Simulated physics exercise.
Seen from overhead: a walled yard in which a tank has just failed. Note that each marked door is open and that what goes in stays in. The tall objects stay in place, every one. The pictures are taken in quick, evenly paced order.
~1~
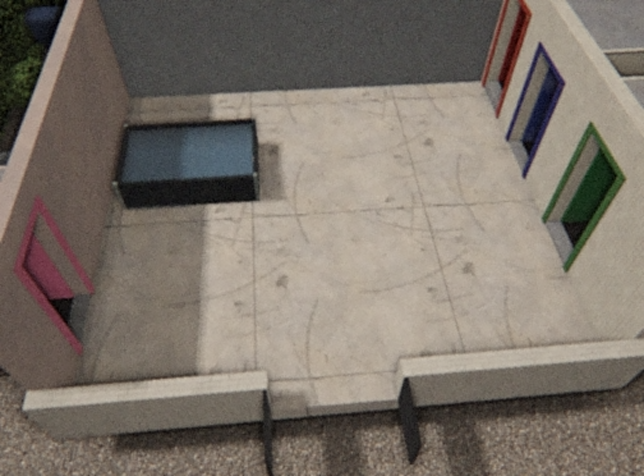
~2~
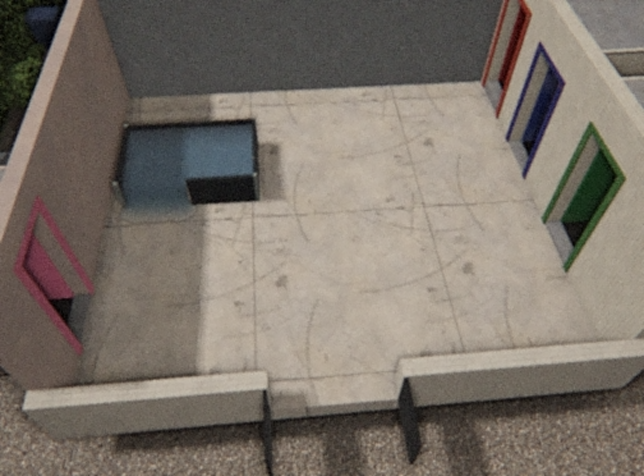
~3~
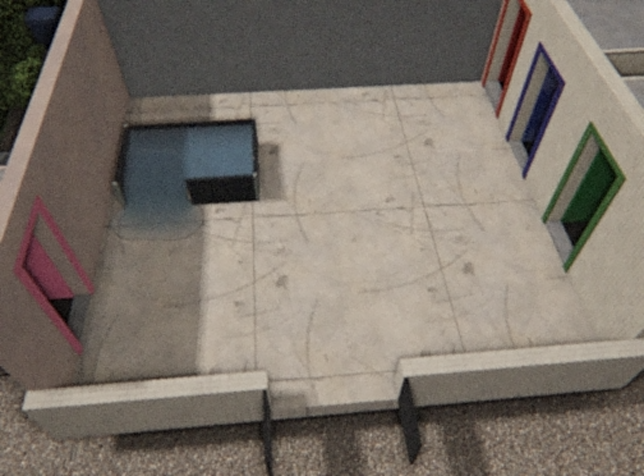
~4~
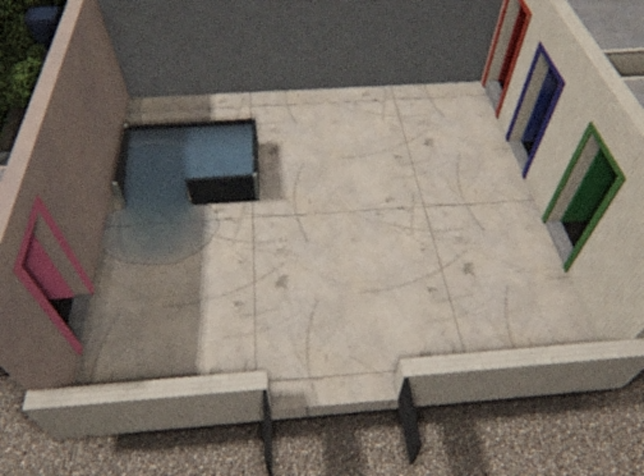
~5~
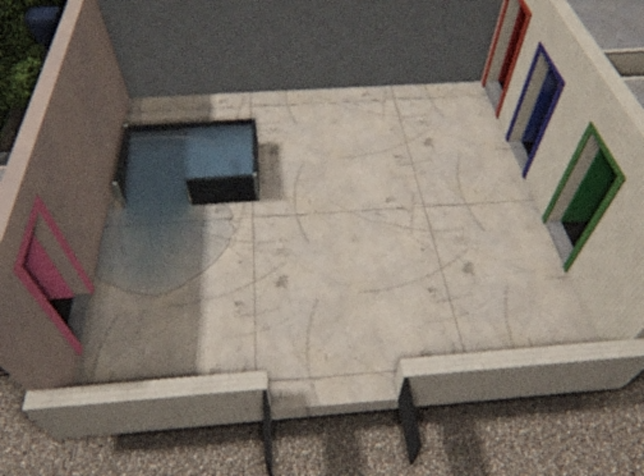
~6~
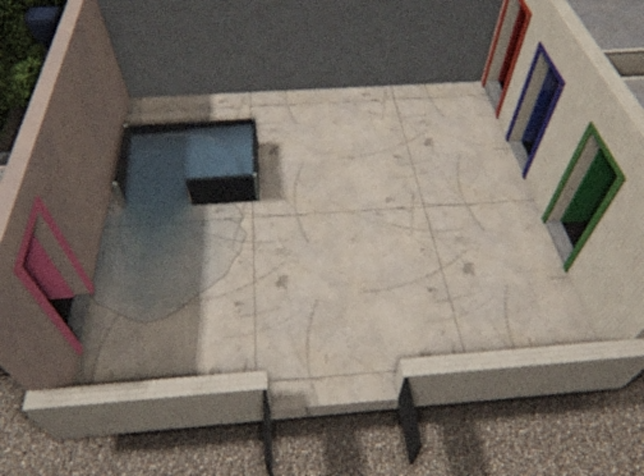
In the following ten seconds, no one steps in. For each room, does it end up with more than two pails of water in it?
In order: Red door: Little enough water; green door: Little enough water; pink door: Too much water; blue door: Little enough water.
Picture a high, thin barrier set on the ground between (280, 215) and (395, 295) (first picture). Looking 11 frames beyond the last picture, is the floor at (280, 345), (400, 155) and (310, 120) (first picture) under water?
Results in sequence: Swamped / bone-dry / bone-dry.
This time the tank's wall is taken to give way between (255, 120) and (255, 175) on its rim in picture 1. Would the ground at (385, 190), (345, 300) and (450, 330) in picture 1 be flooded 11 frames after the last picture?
Sequence: Wetted / spared / spared.
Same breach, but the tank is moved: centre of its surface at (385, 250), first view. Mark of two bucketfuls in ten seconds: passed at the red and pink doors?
Red gets less, pink gets less.
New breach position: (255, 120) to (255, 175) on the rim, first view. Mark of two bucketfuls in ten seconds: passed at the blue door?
Blue: Above the limit.
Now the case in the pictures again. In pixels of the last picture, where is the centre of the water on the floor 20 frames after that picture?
About (191, 259).
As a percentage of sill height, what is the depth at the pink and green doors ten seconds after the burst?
Depth ratios, approx.: 130 and 90 percent.
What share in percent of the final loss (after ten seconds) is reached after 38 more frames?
Roughly 65 %.
A moment on, water covers 15 % of the floor; the red door not reached, the green door not reached, the pink door wet at the sill, nothing in, the blue door not reached.
Next, water covers 20 % of the floor; the red door not reached, the green door not reached, the pink door under two buckets in, the blue door not reached.
Then, water covers 25 % of the floor; the red door not reached, the green door not reached, the pink door over two buckets in, the blue door not reached.
Later, water covers 50 % of the floor; the red door not reached, the green door wet at the sill, nothing in, the pink door over two buckets in, the blue door not reached.
In the end, water covers 60 % of the floor; the red door wet at the sill, nothing in, the green door under two buckets in, the pink door over two buckets in, the blue door under two buckets in.
